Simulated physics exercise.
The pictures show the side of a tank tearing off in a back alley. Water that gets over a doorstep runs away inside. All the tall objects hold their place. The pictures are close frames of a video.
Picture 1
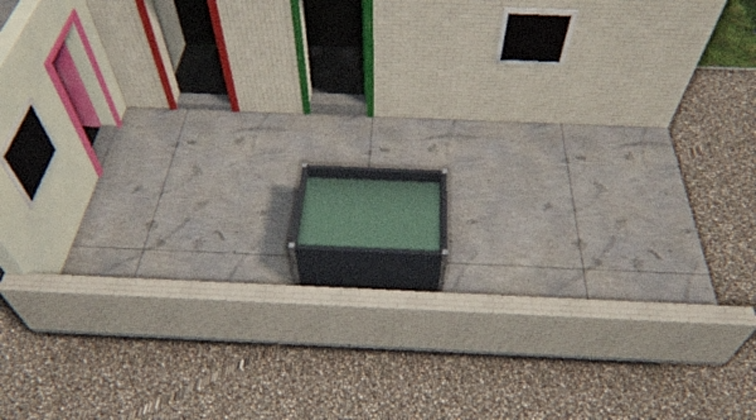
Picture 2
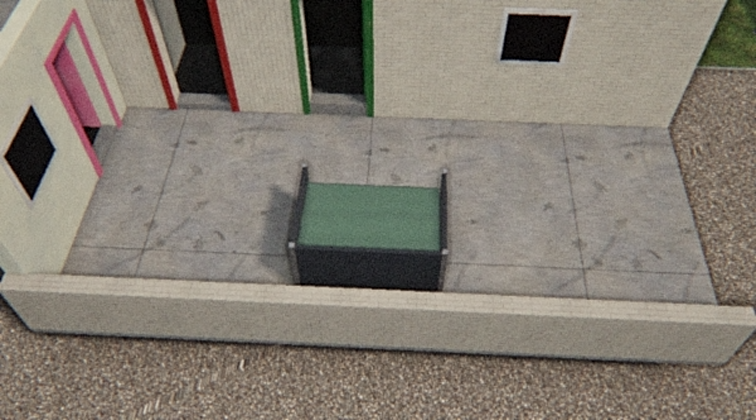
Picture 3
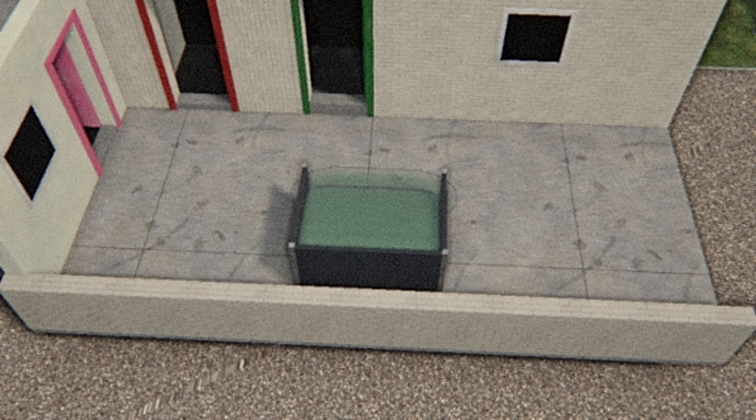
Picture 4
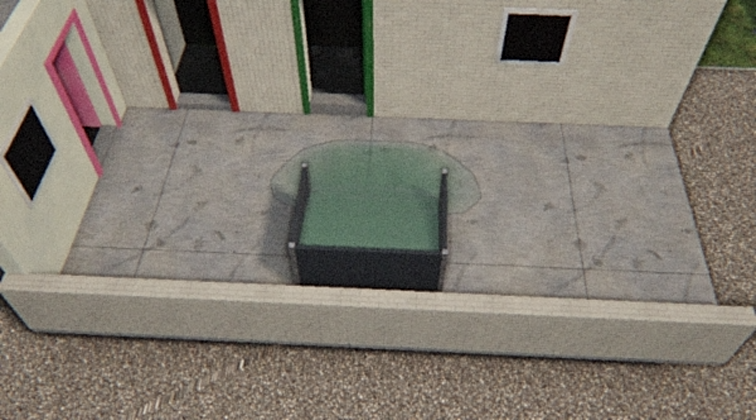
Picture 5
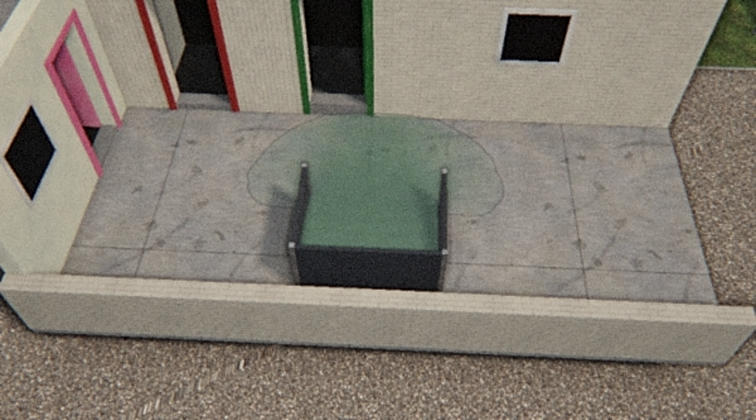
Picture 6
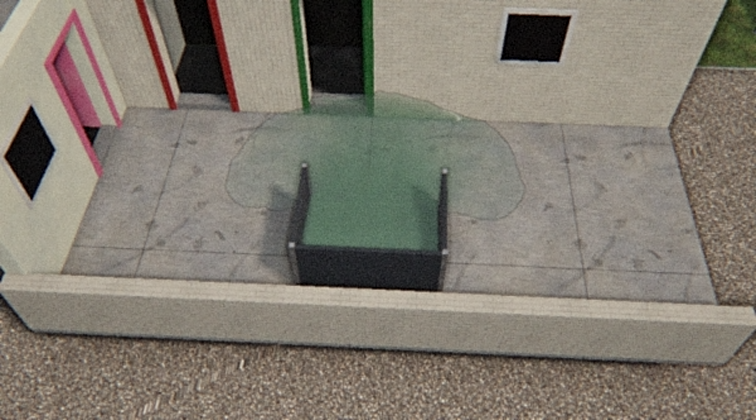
To begin with, still green water fills an open dark tank in a walled back alley. The tank's far side then disappears, and water pours out through the gap, spreading across the paving in a widening rounded sheet that reaches the foot of the green-framed doorway while the surrounding walls stay put.
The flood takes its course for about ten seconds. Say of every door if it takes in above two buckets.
One by one: The green door takes more than that; the pink door takes more than that; the red door stays under that.
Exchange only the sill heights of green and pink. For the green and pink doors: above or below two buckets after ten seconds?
In short: The green one goes over; the pink one holds.
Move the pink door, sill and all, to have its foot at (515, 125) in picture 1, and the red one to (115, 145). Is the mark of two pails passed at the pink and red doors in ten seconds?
My reading: The pink one takes more, the red one is over.
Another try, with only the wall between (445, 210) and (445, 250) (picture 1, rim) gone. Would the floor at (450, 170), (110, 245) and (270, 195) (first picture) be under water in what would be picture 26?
One after the other: Clear, clear, free of water.
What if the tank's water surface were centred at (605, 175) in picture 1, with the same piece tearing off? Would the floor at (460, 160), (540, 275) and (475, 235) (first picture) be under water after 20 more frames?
In that order: Under water, free of water, free of water.
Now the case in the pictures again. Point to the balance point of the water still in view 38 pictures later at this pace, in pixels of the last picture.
I would point to (302, 202).
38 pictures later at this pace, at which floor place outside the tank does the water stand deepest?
I would point to (54, 292).
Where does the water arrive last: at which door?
That is the door marked pink.
A moment on, water covers 30 % of the floor; the green door over two buckets in, the pink door not reached, the red door wet at the sill, nothing in.
Next, water covers 45 % of the floor; the green door far over two buckets in, the pink door wet at the sill, nothing in, the red door wet at the sill, nothing in.
Then, water covers 70 % of the floor; the green door far over two buckets in, the pink door over two buckets in, the red door wet at the sill, nothing in.
Later, water covers 85 % of the floor; the green door far over two buckets in, the pink door far over two buckets in, the red door wet at the sill, nothing in.
In the end, water covers 95 % of the floor; the green door far over two buckets in, the pink door far over two buckets in, the red door wet at the sill, nothing in.
